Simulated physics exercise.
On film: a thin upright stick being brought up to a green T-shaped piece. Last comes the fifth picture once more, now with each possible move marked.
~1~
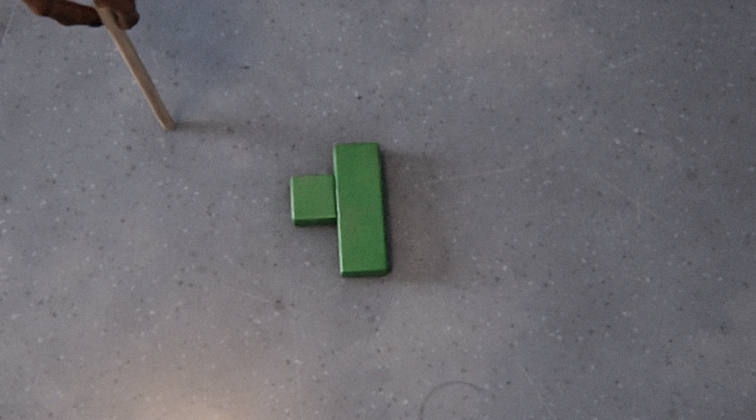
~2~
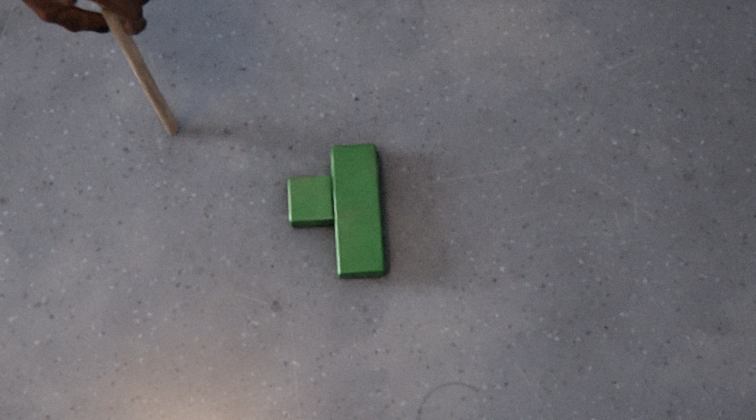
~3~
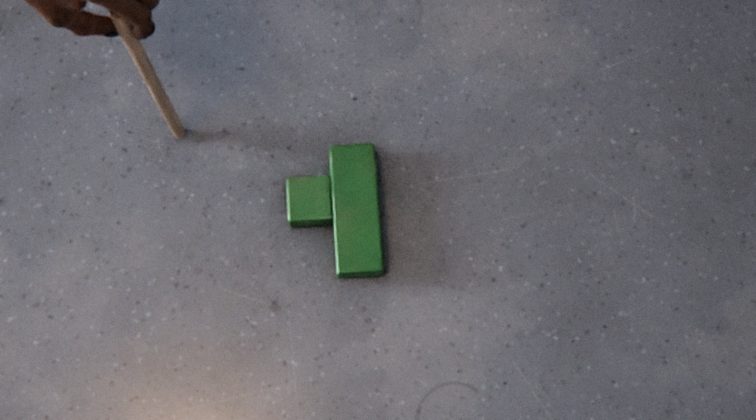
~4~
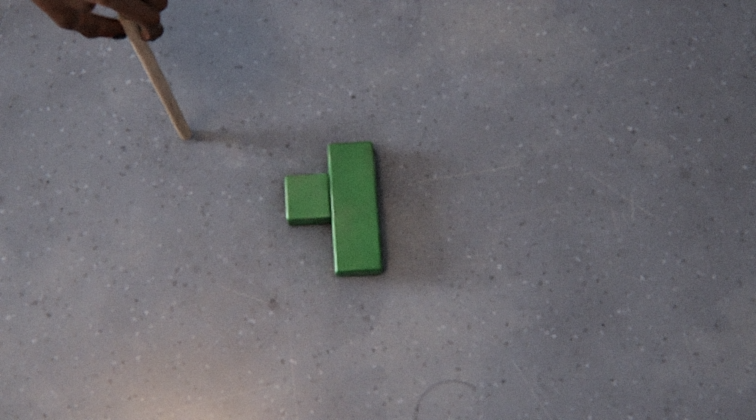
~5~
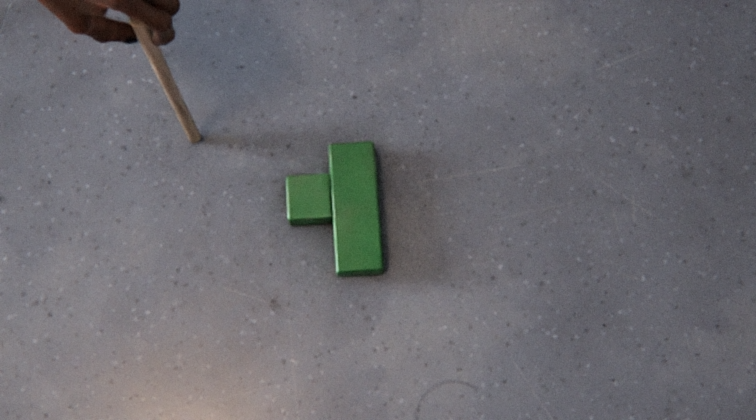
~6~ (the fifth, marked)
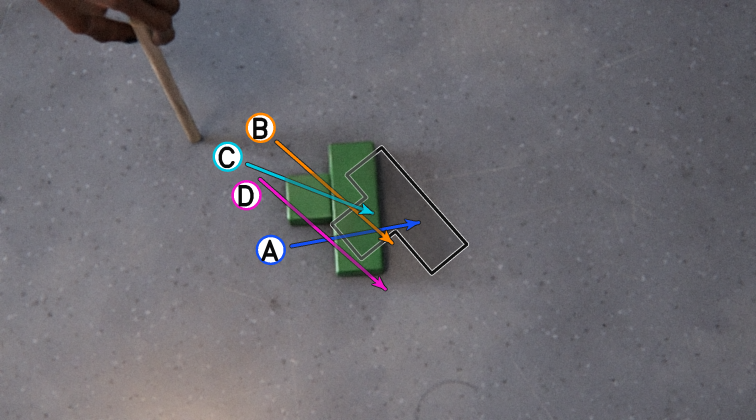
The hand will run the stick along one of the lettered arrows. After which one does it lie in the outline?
Only D fits it in.
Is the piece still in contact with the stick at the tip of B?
Yes.
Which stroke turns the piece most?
That is A.
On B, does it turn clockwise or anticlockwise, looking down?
On that stroke, clockwise.
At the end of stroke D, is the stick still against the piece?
At the end, no.
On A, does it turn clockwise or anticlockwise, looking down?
On that stroke, anticlockwise.
On the marked copy, A from (291, 246) to (419, 223); B from (276, 142) to (392, 243); C from (247, 164) to (373, 213); D from (260, 179) to (385, 289).
Taking D. A third of the way, foot of the stick (305, 219), piece (381, 209).
Two thirds of the way, foot of the stick (351, 259), piece (405, 204).
When it is over, foot of the stick (385, 289), piece (407, 203); it fills the outline.
As for the rest, A leaves the piece out of the outline, at (402, 176); B leaves the piece out of the outline, at (415, 285); C leaves the piece out of the outline, at (444, 252).
